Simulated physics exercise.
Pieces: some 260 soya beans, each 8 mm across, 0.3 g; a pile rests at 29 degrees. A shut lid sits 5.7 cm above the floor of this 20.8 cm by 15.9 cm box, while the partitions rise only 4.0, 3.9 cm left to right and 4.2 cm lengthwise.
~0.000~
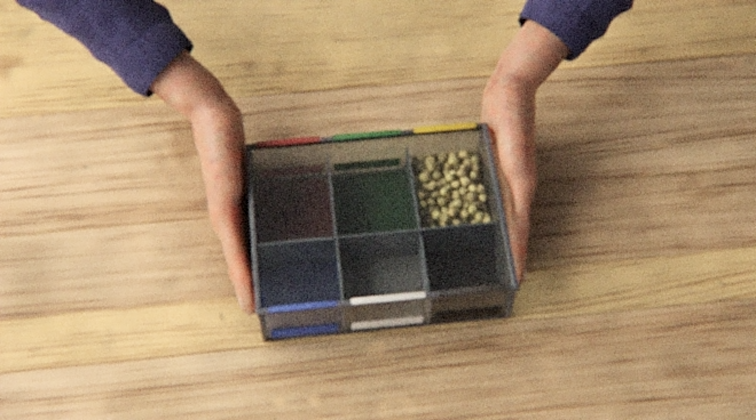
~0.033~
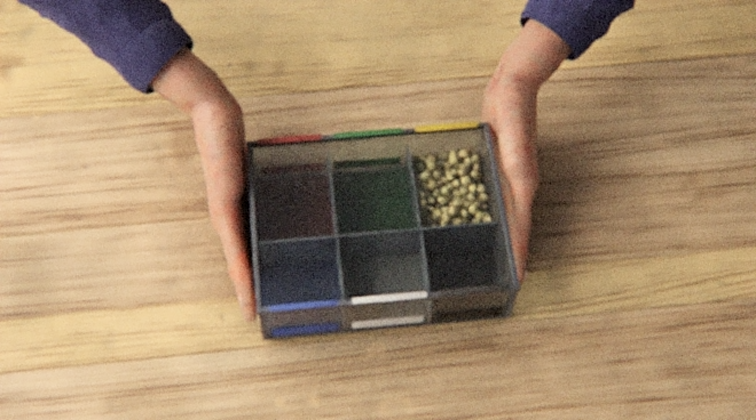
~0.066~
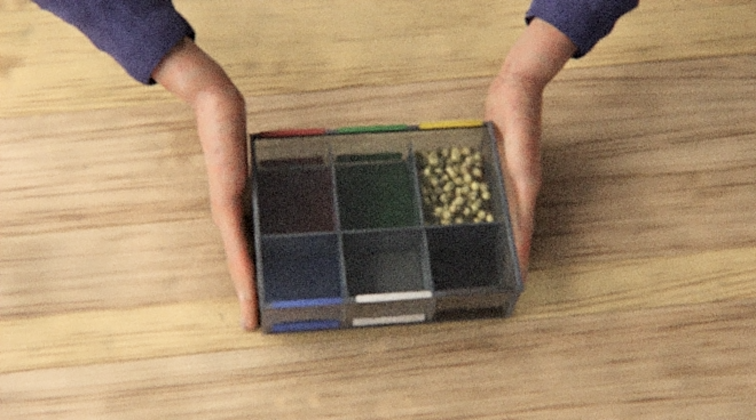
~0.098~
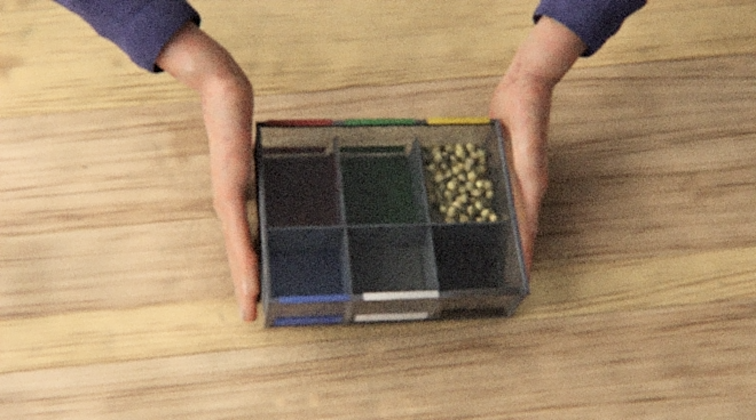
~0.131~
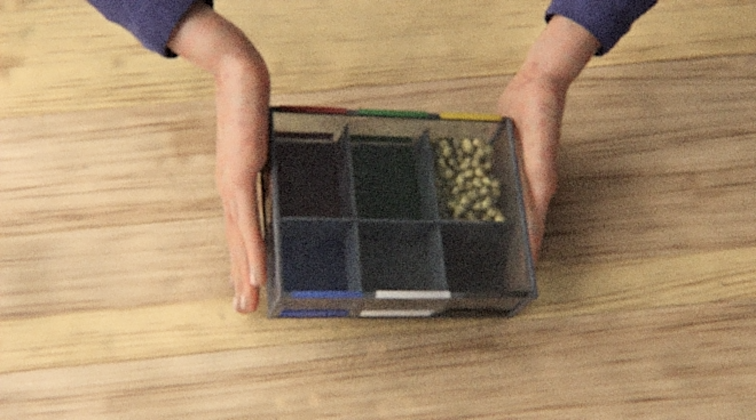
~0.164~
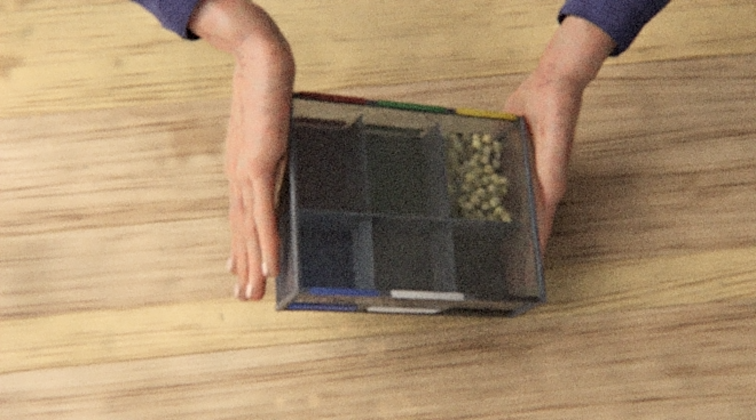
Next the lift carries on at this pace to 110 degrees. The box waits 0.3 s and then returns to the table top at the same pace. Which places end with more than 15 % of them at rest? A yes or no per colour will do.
Red compartment: No. Blue compartment: No. Green compartment: No. Yellow compartment: Yes. White compartment: No. Black compartment: No.
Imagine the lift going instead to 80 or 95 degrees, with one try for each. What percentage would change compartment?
5 % and 5 %.
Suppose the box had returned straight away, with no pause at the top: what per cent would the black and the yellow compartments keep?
In per cent: Black 5; yellow 95.
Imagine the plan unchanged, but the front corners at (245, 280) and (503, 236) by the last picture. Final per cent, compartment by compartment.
By the end, red has 10%, blue has 0%, green has 5%, yellow has 85%, white has 0% and black has 0%.
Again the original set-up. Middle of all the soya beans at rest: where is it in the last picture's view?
Near (460, 208).
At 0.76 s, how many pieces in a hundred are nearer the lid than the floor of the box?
Estimate: Near 60 per cent.
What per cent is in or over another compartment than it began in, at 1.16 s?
It comes to some 5 per cent.
After 0.76 s, tilt 110 degrees; yellow 95 %, black 5 %.
After 1.16 s, tilt 62 degrees; yellow 95 %, black 5 %.
After 1.64 s, tilt 0 degrees; yellow 95 %, black 5 %.
In the end, at 2.0 s, red 0 %, blue 0 %, green 0 %, yellow 95 %, white 0 %, black 5 %.
